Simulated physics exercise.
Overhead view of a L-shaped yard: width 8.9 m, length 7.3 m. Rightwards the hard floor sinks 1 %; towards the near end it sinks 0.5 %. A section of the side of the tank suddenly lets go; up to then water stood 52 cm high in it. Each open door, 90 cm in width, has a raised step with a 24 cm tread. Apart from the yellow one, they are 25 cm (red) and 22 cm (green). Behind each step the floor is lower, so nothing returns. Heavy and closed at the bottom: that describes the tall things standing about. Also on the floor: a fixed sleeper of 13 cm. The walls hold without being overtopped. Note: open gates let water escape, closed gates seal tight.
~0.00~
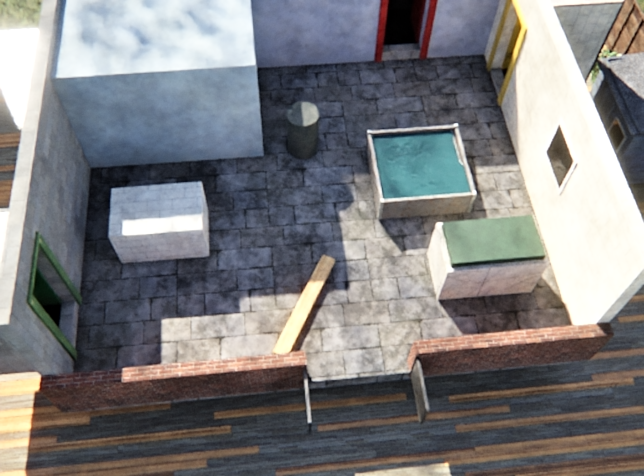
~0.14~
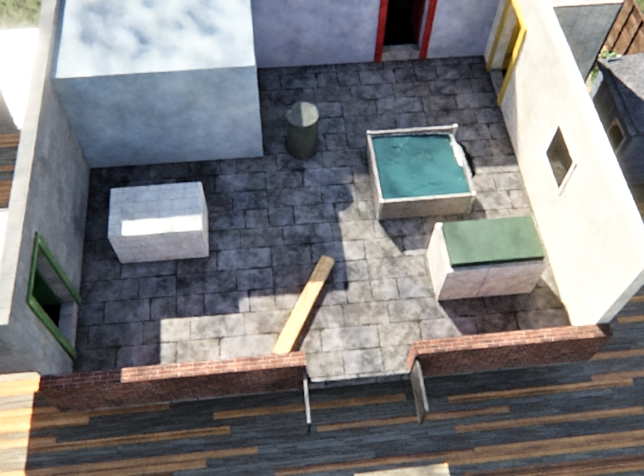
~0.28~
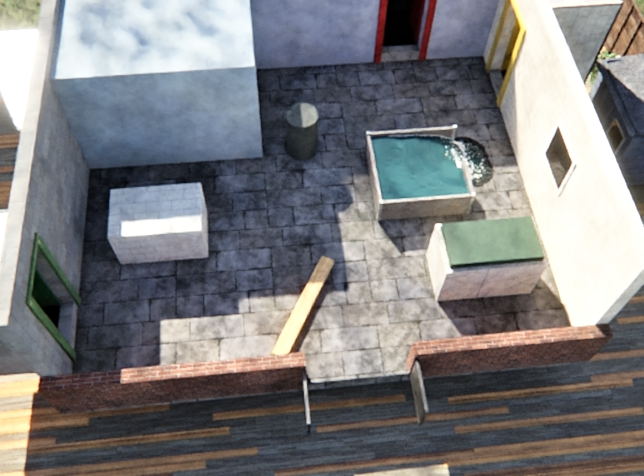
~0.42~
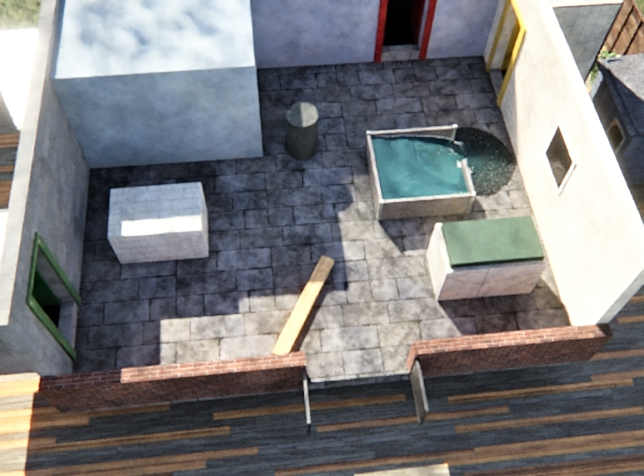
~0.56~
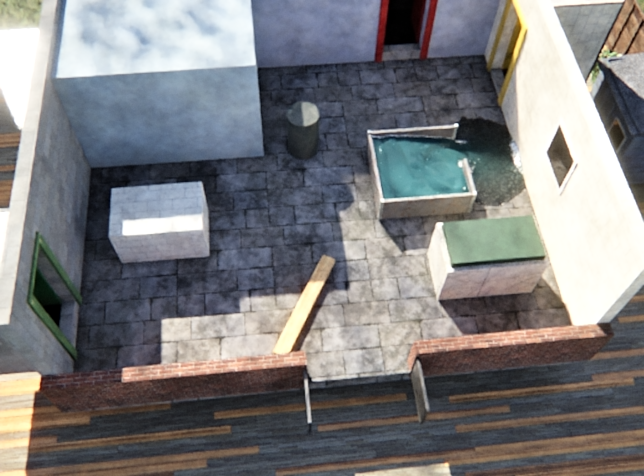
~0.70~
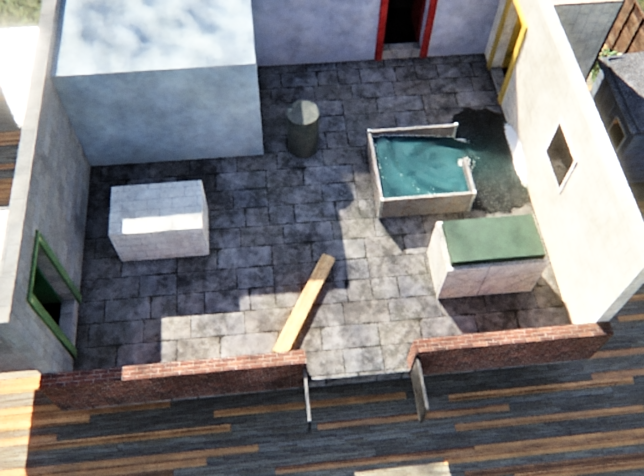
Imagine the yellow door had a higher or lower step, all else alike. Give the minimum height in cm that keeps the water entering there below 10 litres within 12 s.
It would need to be at least 9.5 cm high.
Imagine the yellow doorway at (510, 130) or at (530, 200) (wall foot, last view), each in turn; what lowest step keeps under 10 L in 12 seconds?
26 and 12.0 cm.
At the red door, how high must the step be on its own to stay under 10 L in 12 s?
The red door needs around 5.0 cm.
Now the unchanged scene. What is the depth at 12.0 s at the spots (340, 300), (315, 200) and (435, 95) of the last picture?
Going through the spots in order gives 4, 3 and 3 centimetres.
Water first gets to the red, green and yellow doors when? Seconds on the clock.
Red: 2.4 s; green: Not within the 12 s; yellow: 1.2 s.
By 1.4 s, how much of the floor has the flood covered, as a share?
I'd say near 5 percent.
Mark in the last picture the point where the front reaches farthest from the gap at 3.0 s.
The farthest wet point sits near (573, 342) in the last view.
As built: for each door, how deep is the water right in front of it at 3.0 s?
The red door has 8 cm, the green door 0 cm and the yellow door 8 cm.
After 1.4 s water covers 5 % of the floor, deepest (35 cm) near (513, 153); 7 cm at the yellow door, 0 litres in over its 11 cm step.
After 3.0 s water covers 20 % of the floor, deepest (24 cm) near (573, 342); 8 cm at the yellow door, 0 litres in over its 11 cm step.
After 12.0 s water covers 70 % of the floor, deepest (7 cm) near (513, 153); 6 cm at the yellow door, 4 litres in over its 11 cm step.
At the yellow door as built, the water arrived by 1.2 s and peaked near 11 cm at 1.8 s.
With a step of 7.5 cm, 20 litres would have come in within the 12 s; with 10.5 cm, 6 litres. So under 10 litres takes about 9.5 cm.
